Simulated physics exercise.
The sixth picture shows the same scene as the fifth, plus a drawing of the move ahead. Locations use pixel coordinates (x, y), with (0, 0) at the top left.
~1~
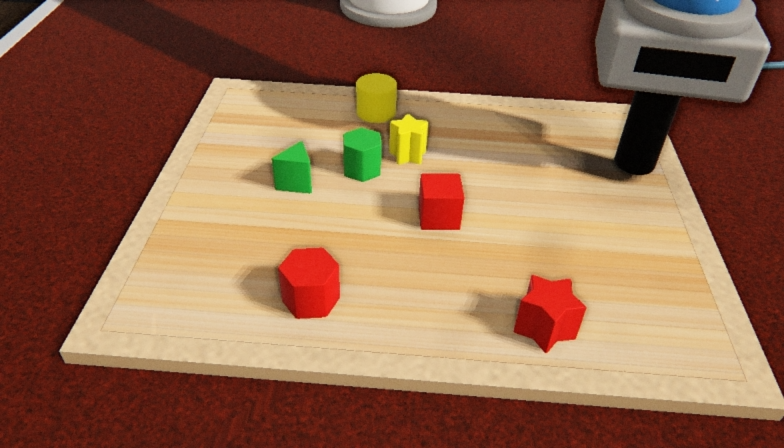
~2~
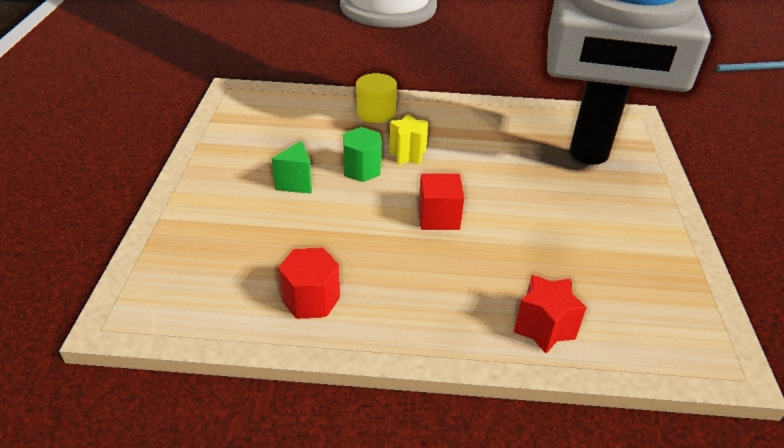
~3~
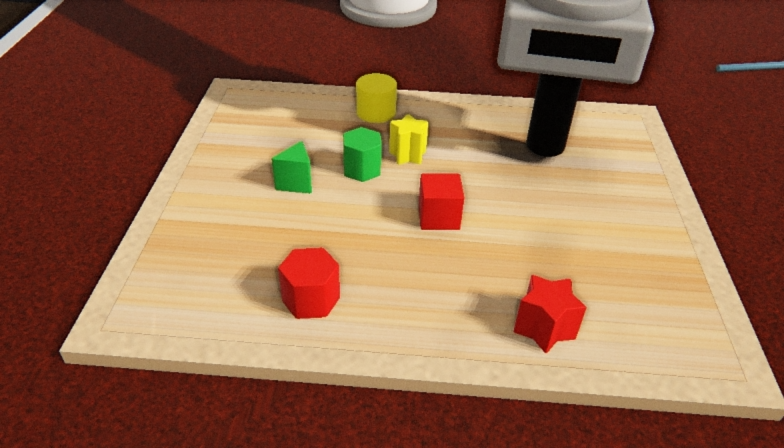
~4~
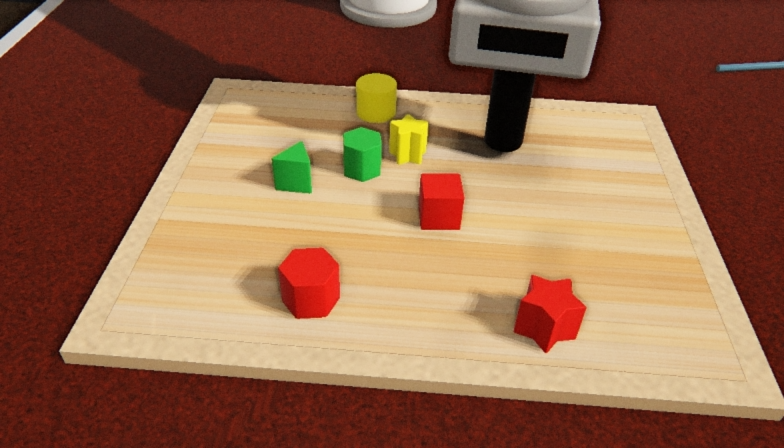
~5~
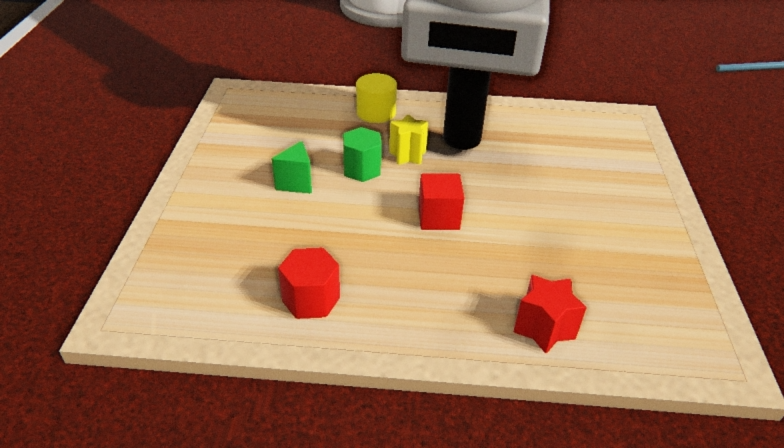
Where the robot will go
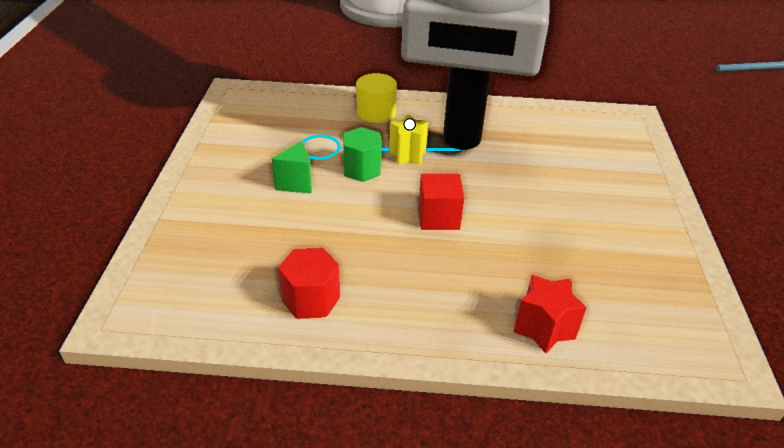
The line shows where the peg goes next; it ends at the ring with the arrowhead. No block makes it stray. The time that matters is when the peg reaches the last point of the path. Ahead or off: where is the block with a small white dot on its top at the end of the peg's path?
Answer: Slipped away.
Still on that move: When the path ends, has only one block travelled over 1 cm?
Final answer: No.
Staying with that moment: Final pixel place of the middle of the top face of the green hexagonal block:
It ends at (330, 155).
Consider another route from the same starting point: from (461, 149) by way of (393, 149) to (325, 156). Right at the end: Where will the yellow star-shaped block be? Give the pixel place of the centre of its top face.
I expect it at (312, 144).
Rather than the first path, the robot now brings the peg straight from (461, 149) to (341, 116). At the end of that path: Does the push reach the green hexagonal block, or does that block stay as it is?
Here's my answer: The green hexagonal block remains in position.
Path on the board, from (461, 149) to (320, 147); the dot is on the yellow star-shaped block.
On the path given first. One third of the way, peg (414, 140); green hexagonal block (356, 141); yellow star-shaped block (382, 128), turned 25° anticlockwise.
Two thirds of the way, peg (367, 140); green hexagonal block (336, 151), turned 55° anticlockwise; yellow star-shaped block (340, 131), turned 55° anticlockwise.
At the end, peg (319, 138); green triangular block in place; green hexagonal block (330, 155), turned 75° anticlockwise; yellow star-shaped block (316, 136), turned 105° anticlockwise.
